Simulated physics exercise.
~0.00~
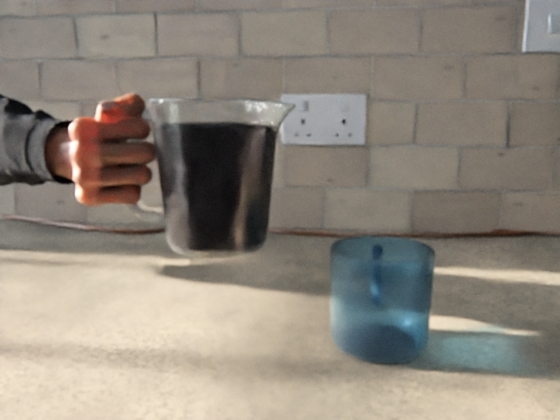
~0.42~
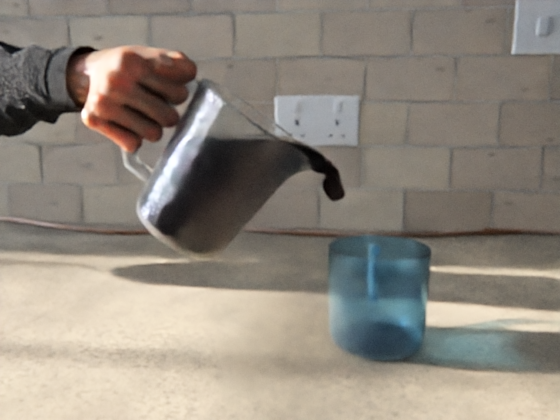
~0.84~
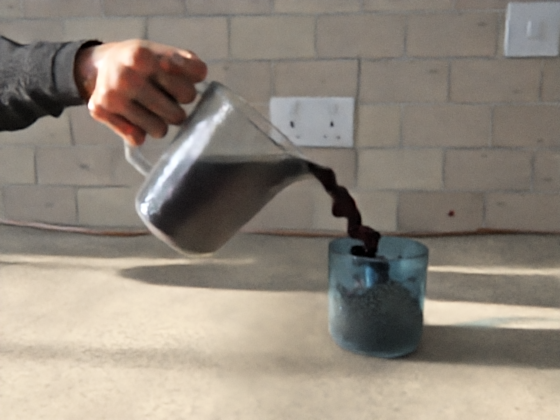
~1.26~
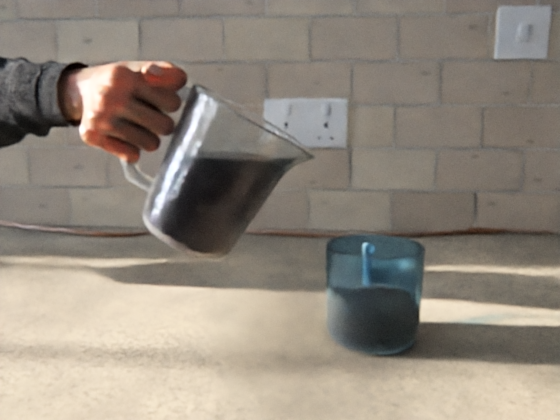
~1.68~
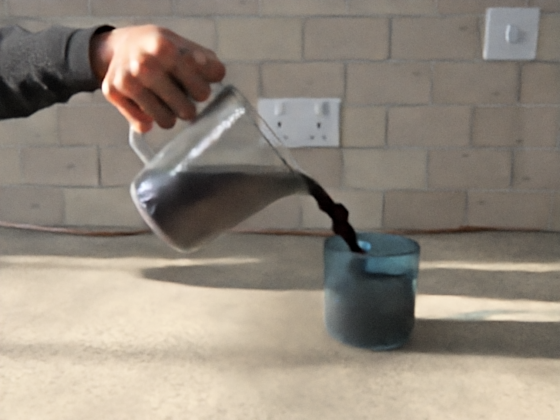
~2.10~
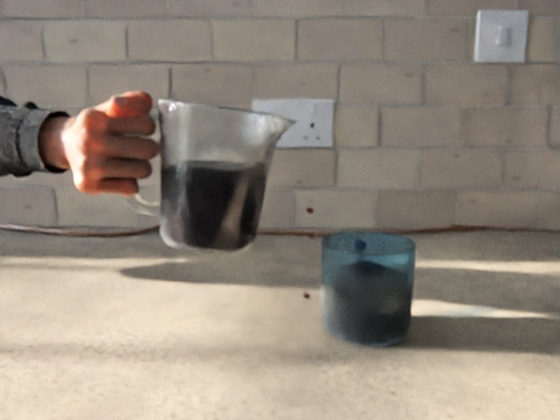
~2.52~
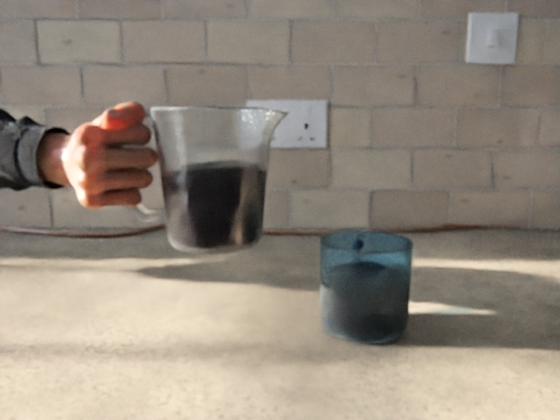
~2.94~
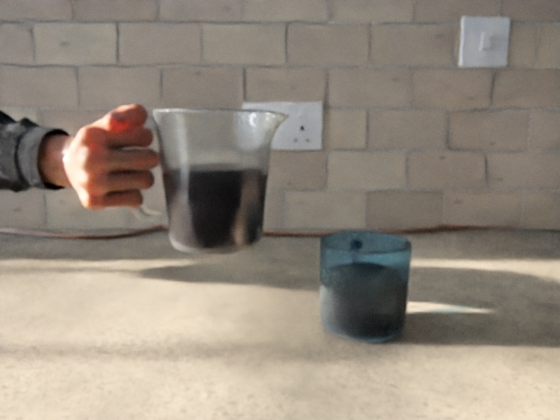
A hand tips a jug of dark liquid twice, partly filling the blue mug.
